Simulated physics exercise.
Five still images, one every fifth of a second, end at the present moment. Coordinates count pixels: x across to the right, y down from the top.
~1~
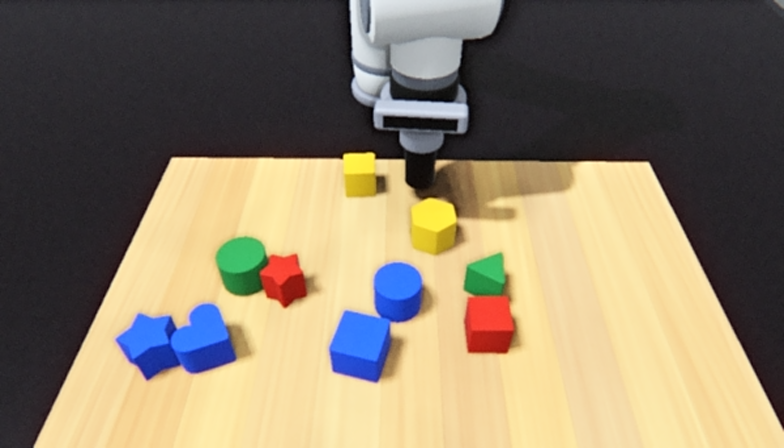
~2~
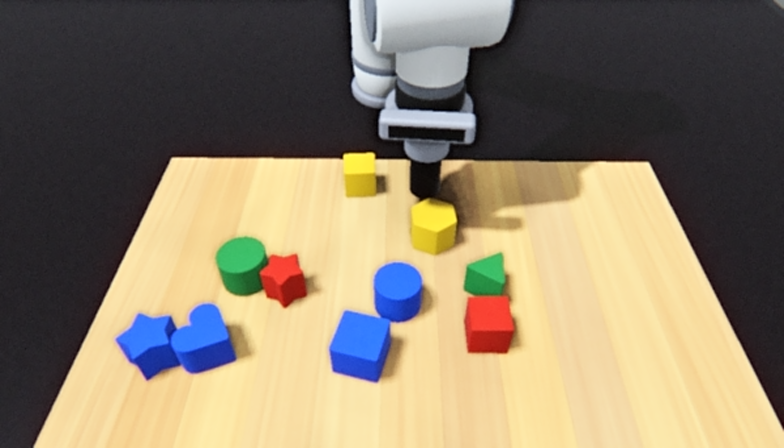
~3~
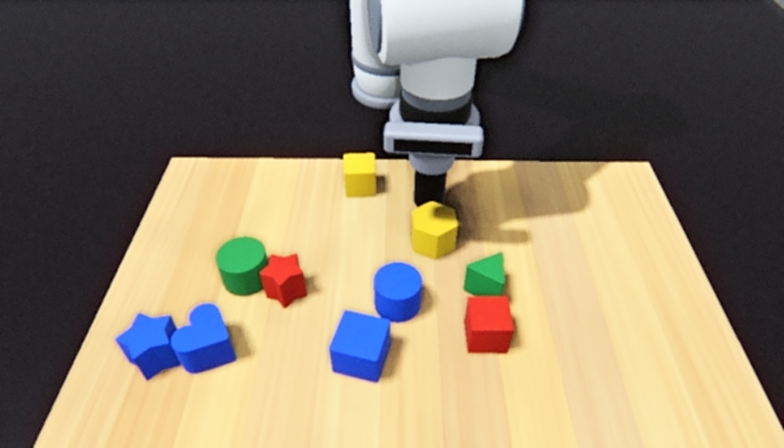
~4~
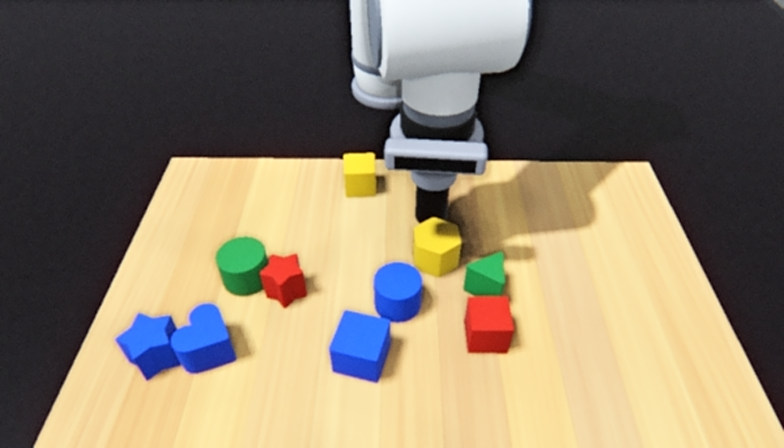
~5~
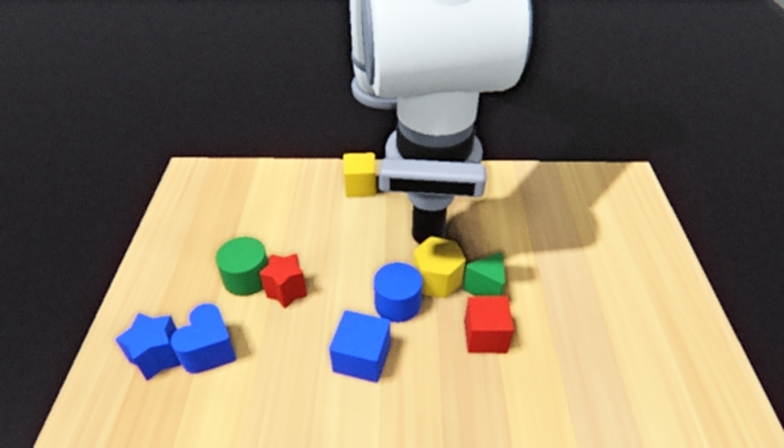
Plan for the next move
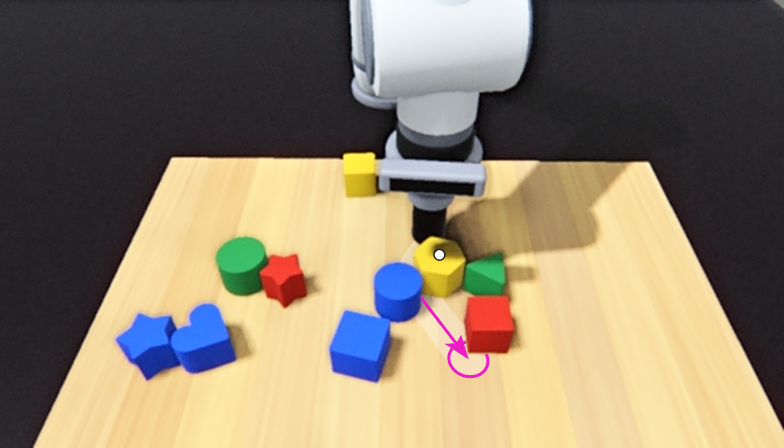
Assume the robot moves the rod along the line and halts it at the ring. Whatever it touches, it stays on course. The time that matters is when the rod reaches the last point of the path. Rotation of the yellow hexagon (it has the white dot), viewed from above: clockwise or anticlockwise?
From the top: Counterclockwise.
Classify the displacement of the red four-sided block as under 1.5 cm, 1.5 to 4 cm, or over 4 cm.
It is going to finish beyond 4 cm from where it is now.
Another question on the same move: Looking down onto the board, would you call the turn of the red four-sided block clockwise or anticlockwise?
Clockwise, looking down.
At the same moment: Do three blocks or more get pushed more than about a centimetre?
It seems so.
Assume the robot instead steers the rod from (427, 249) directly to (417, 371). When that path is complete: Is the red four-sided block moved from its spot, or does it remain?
From what I can tell, it won't keep its place.
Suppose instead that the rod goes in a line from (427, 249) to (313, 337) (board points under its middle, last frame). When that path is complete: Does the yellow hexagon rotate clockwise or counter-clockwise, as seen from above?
Anticlockwise, looking down.
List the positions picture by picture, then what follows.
In the first frame, tip of the rod (419, 180), middles of tops, blue four-sided block (360, 334), blue disc (398, 280), yellow hexagon (434, 214), red four-sided block (491, 313).
In the second frame, rod (424, 189), nothing pushed.
In the third frame, rod (429, 201), yellow hexagon (435, 218).
In the fourth frame, rod (431, 216), yellow hexagon (437, 235).
In the fifth frame, rod (428, 235), blue four-sided block (360, 334), blue disc (398, 280), yellow hexagon (439, 255), red four-sided block (491, 313).
The line goes from (427, 249) via (414, 283) and (438, 319), ending at (468, 359); the dot is on the yellow hexagon.
On the path given first. One third of the way, rod (415, 270); blue disc (394, 287); yellow hexagon (448, 281), turned 60° anticlockwise.
Two thirds of the way, rod (439, 306); blue four-sided block (357, 337); blue disc (394, 303); yellow hexagon (486, 307), turned 105° anticlockwise; red four-sided block (530, 333), turned 35° clockwise.
At the end, rod (471, 346); blue four-sided block (357, 337); blue disc (394, 303); yellow hexagon (509, 314), turned 125° anticlockwise; red four-sided block (551, 340), turned 40° clockwise.
